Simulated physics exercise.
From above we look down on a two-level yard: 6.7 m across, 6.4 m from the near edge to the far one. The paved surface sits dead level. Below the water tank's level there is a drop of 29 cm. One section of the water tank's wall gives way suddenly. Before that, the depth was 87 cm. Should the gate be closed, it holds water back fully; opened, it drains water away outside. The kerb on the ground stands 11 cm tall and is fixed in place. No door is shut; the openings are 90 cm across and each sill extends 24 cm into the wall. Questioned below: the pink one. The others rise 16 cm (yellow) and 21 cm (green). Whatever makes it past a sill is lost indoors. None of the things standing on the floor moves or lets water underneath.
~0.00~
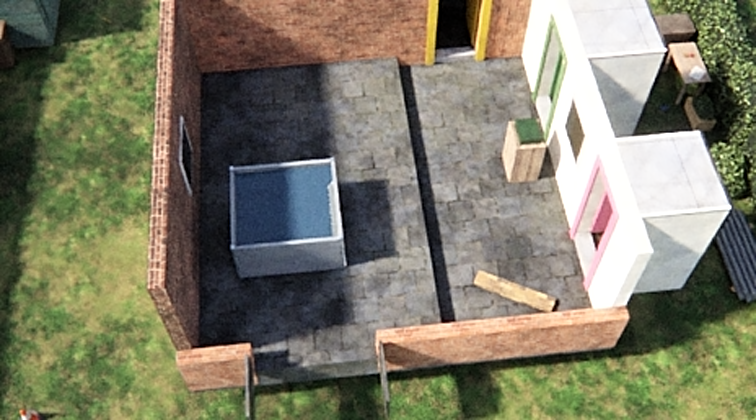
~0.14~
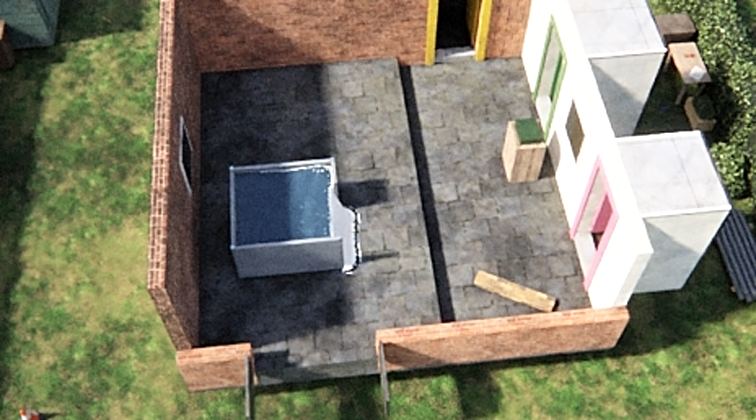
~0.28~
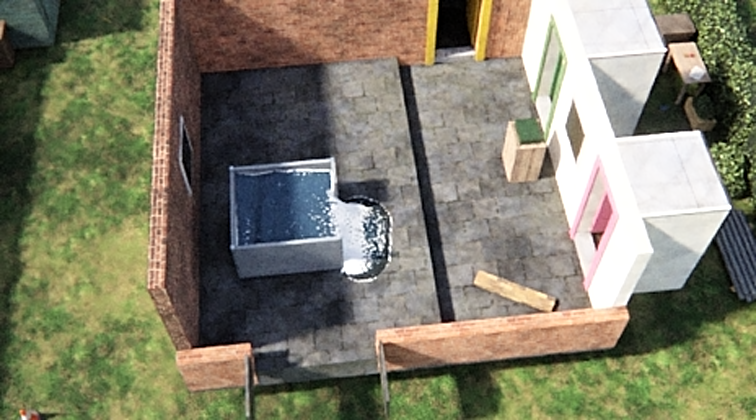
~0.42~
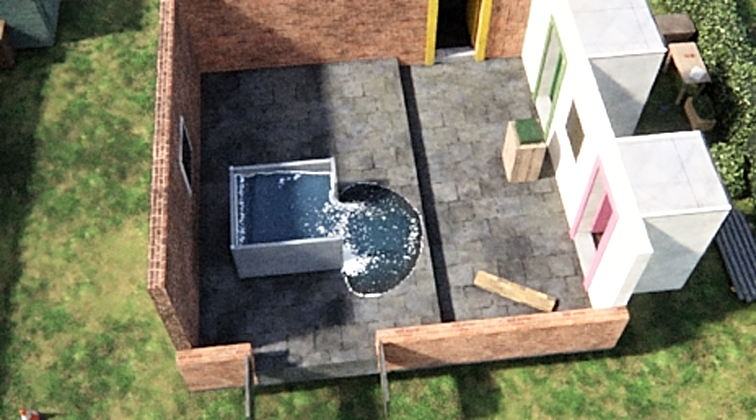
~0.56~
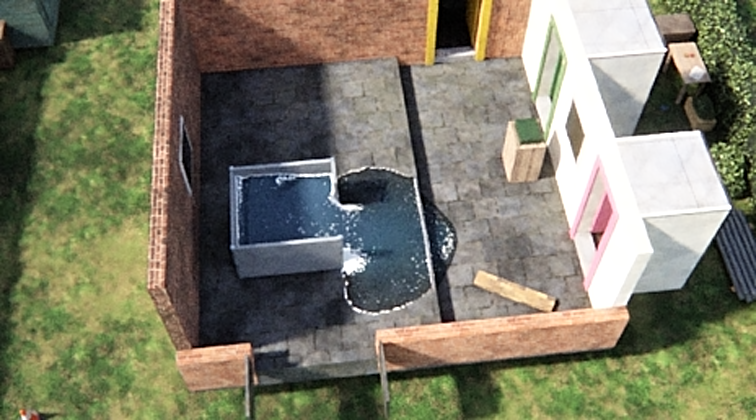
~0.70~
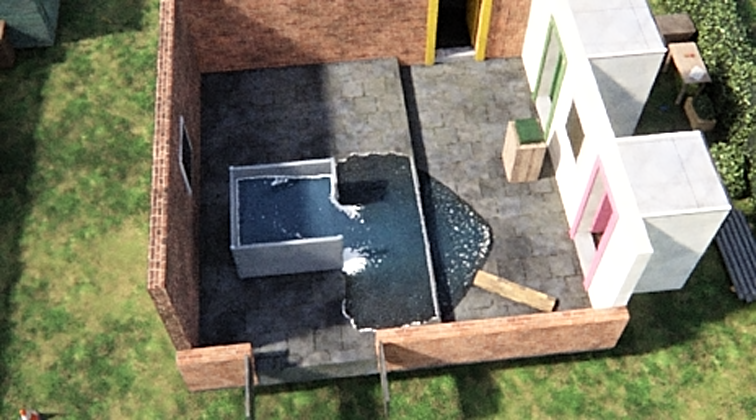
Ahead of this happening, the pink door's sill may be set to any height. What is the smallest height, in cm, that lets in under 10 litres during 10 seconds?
28 cm.
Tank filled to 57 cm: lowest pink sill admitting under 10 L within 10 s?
Step height: Approx. 17 cm.
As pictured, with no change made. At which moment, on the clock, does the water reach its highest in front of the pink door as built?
Around 1.8 seconds.
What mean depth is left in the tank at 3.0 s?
Roughly 22 cm.
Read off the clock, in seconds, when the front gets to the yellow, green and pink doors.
Arrival times - yellow: 3.4 s; green: 1.8 s; pink: 1.1 s.
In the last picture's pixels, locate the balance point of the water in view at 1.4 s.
At about (375, 236).
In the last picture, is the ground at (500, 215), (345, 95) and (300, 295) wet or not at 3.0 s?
Those three come out soaked, bone-dry and bone-dry, in that order.
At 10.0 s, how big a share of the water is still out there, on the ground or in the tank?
Something like 98 per cent of it remains.
After 1.4 s water covers 40 % of the floor, deepest (38 cm) near (344, 244); 30 cm at the pink door, 0 litres in over its 26 cm sill.
After 3.0 s water covers 45 % of the floor, deepest (32 cm) near (577, 293); 28 cm at the pink door, 15 litres in over its 26 cm sill.
After 10.0 s water covers 45 % of the floor, deepest (20 cm) near (425, 195); 7 cm at the pink door, 18 litres in over its 26 cm sill.
At the pink door as built, the water arrived by 1.2 s and peaked near 33 cm at 1.8 s.
With a sill of 22.5 cm, 46 litres would have come in within the 10 s; with 30.5 cm, 3 litres. So under 10 litres takes about 28 cm.
